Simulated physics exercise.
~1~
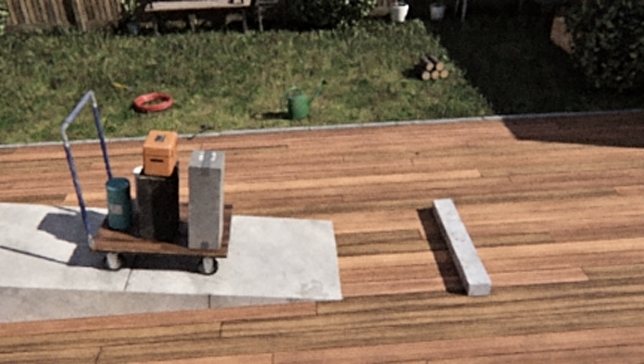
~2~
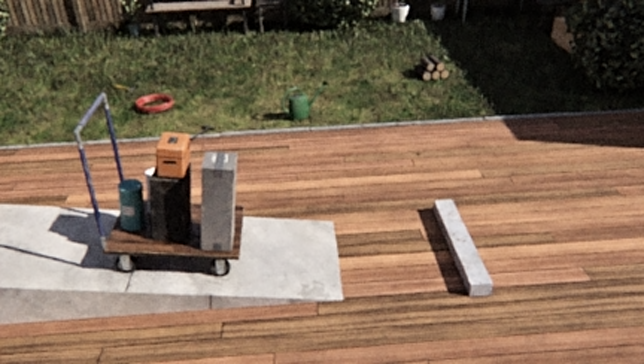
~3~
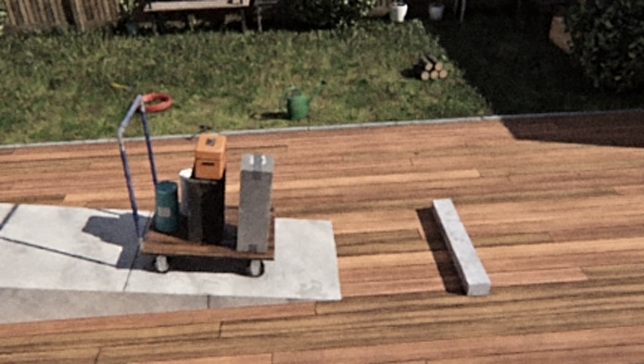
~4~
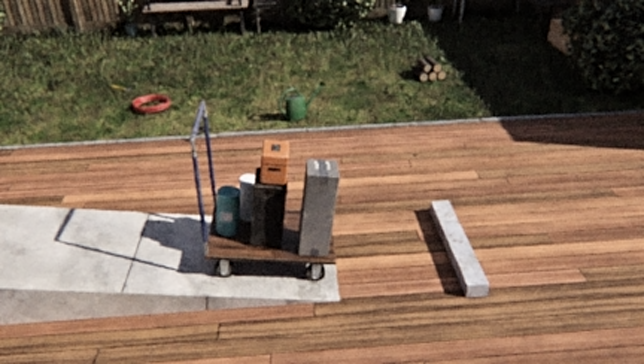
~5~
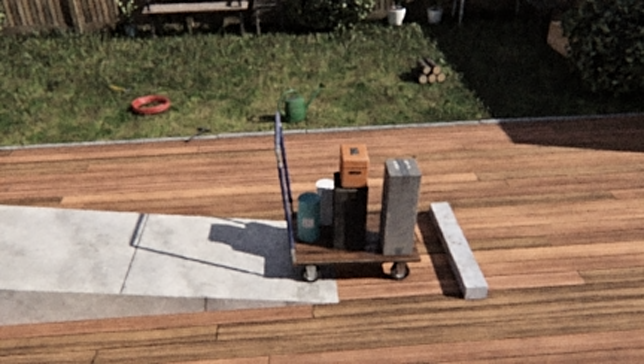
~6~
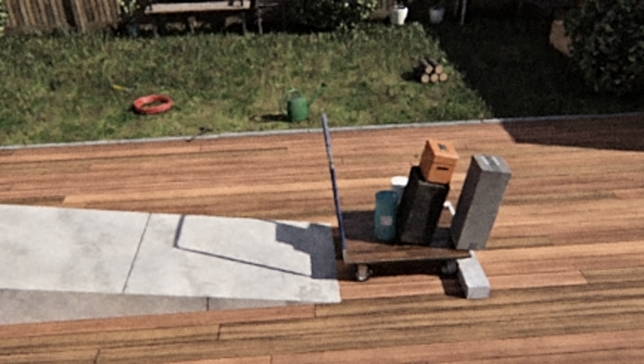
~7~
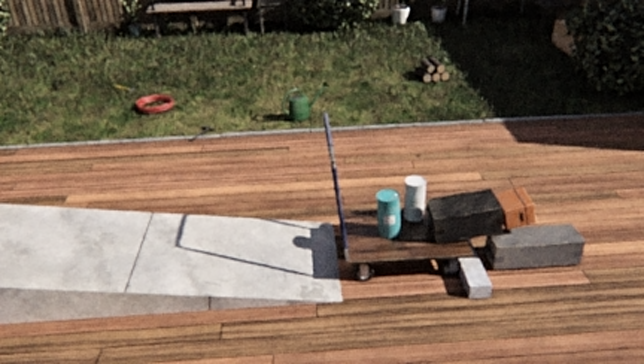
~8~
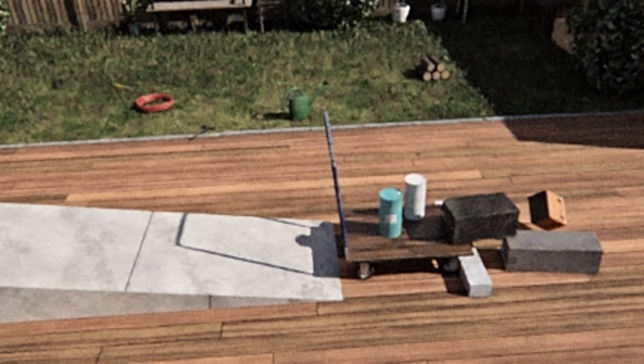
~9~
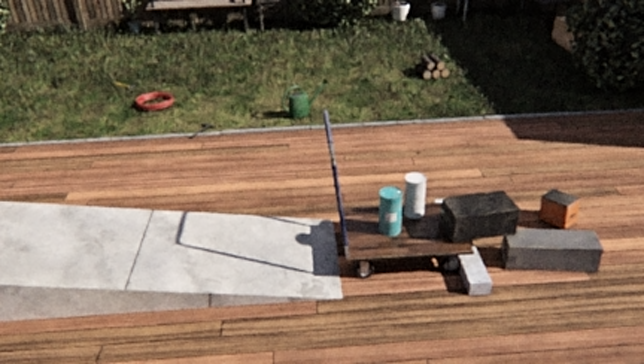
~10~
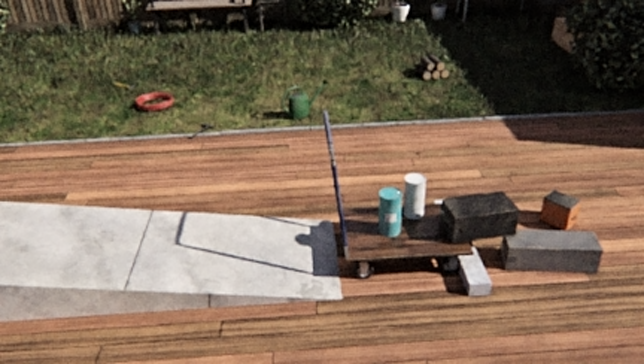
On a sunlit wooden deck beside a lawn, a flat trolley with a tall blue handle rolls right, down a pale ramp, with nobody holding it. It carries a turquoise canister, a white canister, a tall grey box and an orange toolbox perched on a black box. The trolley crosses onto the boards and stops against a low kerb, where the boxes and toolbox tip forward. The grey box drops onto the deck beyond the kerb, the toolbox tumbles off, and the black box topples over the front edge. The two canisters remain standing on the halted trolley.
